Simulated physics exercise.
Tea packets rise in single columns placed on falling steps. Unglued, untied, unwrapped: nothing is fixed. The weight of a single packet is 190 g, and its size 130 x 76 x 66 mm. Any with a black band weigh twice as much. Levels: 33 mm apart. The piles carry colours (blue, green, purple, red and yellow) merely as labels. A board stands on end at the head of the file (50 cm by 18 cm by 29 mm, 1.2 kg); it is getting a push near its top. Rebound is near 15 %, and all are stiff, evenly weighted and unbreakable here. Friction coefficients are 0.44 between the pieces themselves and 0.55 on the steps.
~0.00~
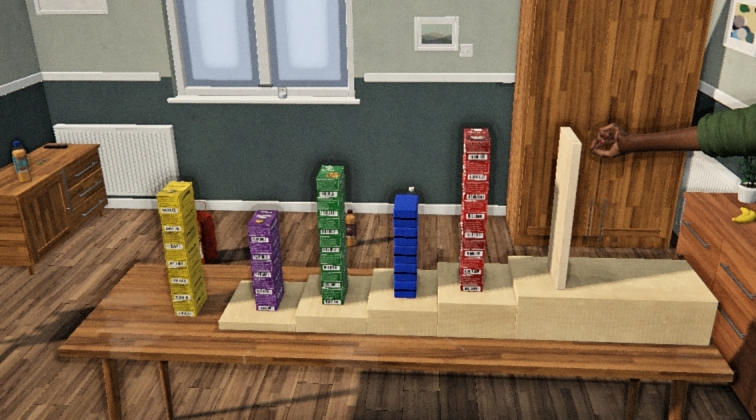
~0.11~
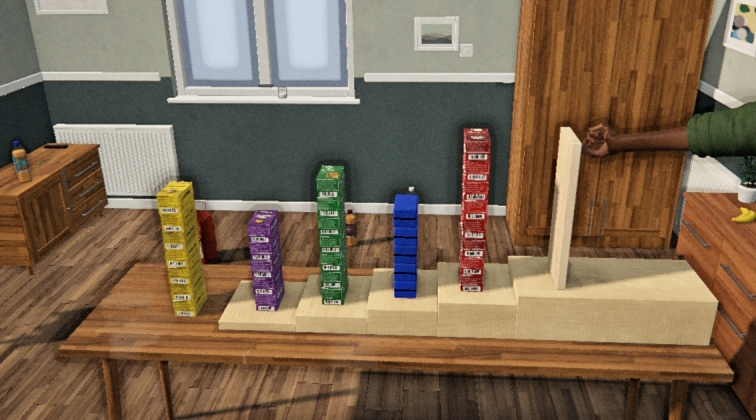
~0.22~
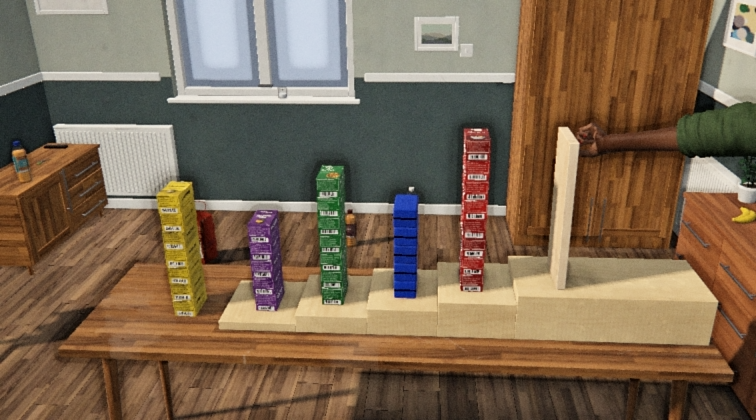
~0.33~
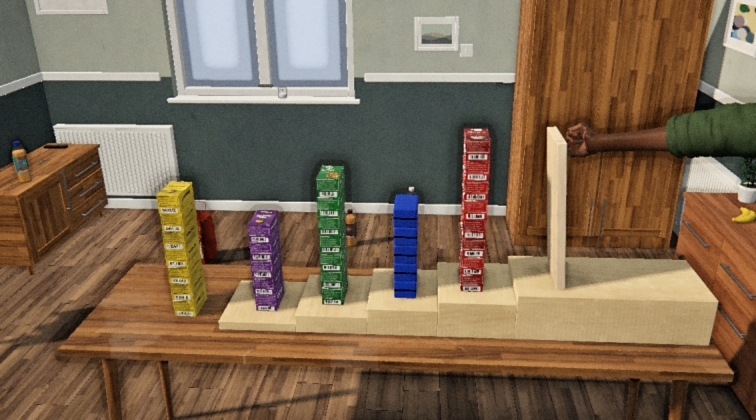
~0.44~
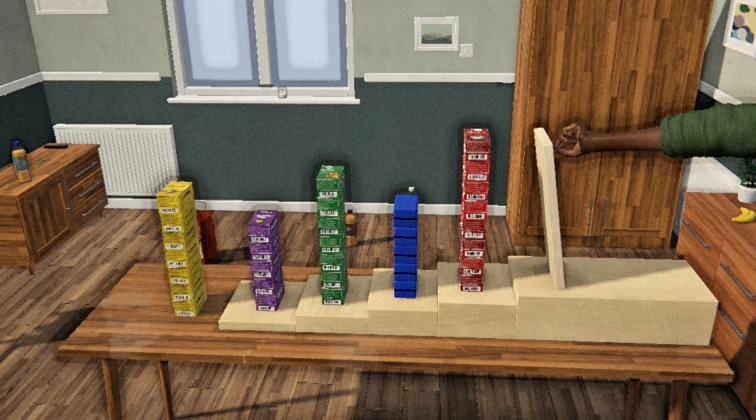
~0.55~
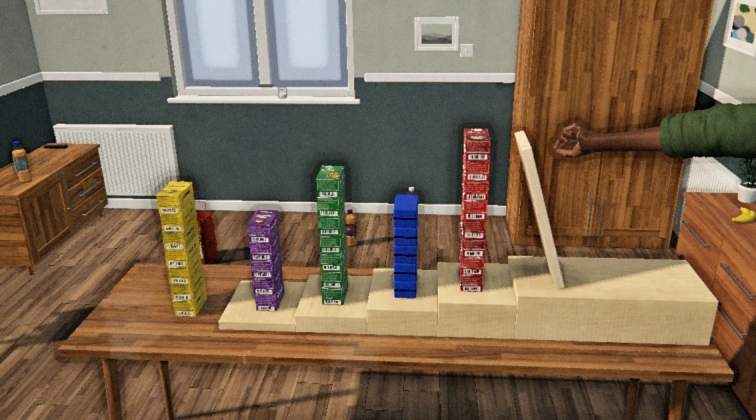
On a wooden table, a hand pushes an upright board leftward, and it leans toward stacked packets.
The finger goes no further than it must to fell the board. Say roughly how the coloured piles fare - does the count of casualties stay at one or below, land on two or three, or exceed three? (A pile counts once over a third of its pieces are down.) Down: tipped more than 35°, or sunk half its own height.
It exceeds three.
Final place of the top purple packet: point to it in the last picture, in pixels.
In the final image its middle is around (154, 282).
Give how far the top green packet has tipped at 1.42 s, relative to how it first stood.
It sits at about 90 degrees.
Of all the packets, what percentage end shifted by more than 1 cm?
95 percent.
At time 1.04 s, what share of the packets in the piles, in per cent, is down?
20 percent by then.
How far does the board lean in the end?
Lean from upright: Around 75°.
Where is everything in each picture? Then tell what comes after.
In the first frame (pixels give the middle of a visible side), finger (597, 147) 56 mm short, board 0° from upright; top blue packet (405, 219); top yellow packet (168, 205); none of the others has stirred.
Finger (587, 147) 25 mm short, board 0° from upright; top green packet (328, 188), in the second frame.
Finger 6 mm in, board 1° from upright; top yellow packet (168, 205), in the third frame.
Finger 36 mm in, board 5° from upright; top green packet (328, 188); none of the others has stirred, in the fourth frame.
Finger (561, 147) 54 mm in, stopped, board 10° from upright; top green packet (328, 188); none of the others has stirred, in the fifth frame.
Finger (561, 147) 54 mm in, stopped, board 17° from upright; top purple packet (259, 234); top green packet (328, 188); none of the others has stirred, in the sixth frame.
After 1.04 s, board 55° from upright; 6 of the 32 packets down; top red packet 68° from how it stood, 13 cm lower; top blue packet 4° from how it stood.
After 1.42 s, board 69° from upright; 18 of the 32 packets down; top red packet on its side; top green packet on its side.
After 1.96 s, board 73° from upright; 28 of the 32 packets down; top red packet on its side; top blue packet on its side.
After 2.52 s, board 73° from upright; 28 of the 32 packets down; top green packet upside down; top yellow packet upside down.
In the end (3.2 s), board 73° from upright; 28 of the 32 packets down; top green packet upside down; top yellow packet upside down. Wrecked, blue, green, purple, red and yellow. From the last view, middles, top green packet near (113, 278).
